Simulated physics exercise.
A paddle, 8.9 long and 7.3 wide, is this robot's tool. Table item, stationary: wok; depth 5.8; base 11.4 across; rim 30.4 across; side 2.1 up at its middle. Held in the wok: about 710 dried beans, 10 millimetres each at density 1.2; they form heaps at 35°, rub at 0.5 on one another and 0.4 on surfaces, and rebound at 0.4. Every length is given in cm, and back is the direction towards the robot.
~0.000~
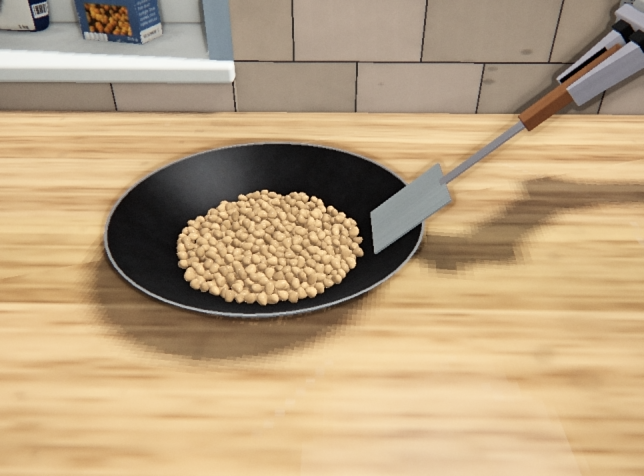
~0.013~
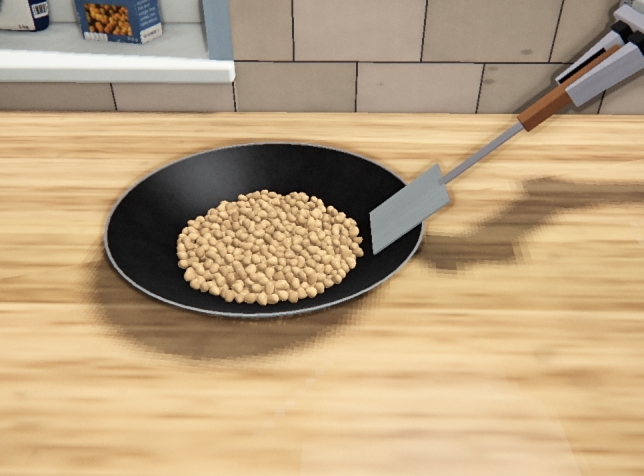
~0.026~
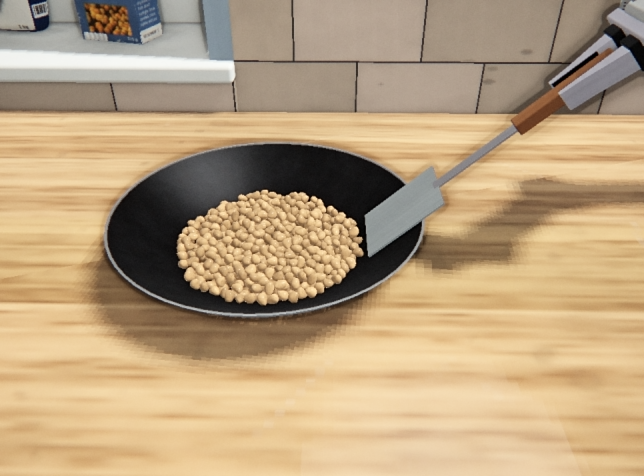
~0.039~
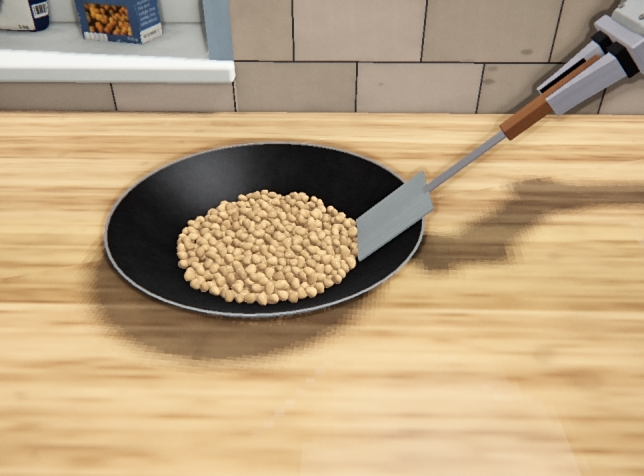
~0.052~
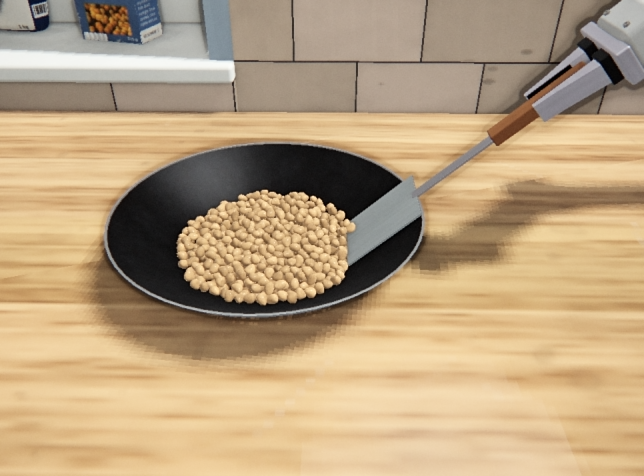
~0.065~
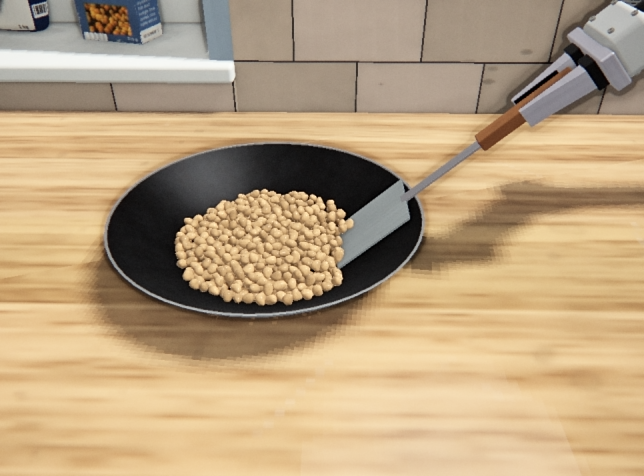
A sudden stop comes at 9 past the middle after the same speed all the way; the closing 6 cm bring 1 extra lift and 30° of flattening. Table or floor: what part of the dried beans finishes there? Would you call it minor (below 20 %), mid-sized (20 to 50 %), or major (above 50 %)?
I would call it minor.
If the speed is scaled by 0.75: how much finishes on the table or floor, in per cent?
That comes to some 5 per cent, roughly.
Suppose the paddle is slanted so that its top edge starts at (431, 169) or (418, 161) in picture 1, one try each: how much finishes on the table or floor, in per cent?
Around 15 per cent, then around 15 per cent.
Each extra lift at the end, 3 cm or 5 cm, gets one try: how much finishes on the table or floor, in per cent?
It comes to around 10 per cent on the first try and around 10 per cent on the second.
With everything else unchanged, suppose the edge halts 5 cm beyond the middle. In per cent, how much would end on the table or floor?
It would come to roughly 0 percent.
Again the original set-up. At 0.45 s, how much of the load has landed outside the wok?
10 %.
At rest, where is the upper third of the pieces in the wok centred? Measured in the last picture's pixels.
(158, 218).
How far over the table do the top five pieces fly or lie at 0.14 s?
They are some 5 cm up.
After 0.14 s, sloping 43°, highest piece 6 above the table; 712 in the wok.
After 0.21 s, sloping 35°, highest piece 6 above the table; 712 in the wok.
After 0.45 s, sloping 13°, highest piece 7 above the table; 619 in the wok, 88 on the table or floor, 5 on the blade or in flight.
After 1.50 s, sloping 13°, highest piece 7 above the table; 618 in the wok, 94 on the table or floor.
In the end, 618 in the wok, 94 on the table or floor. That is 13 % on the table or floor.
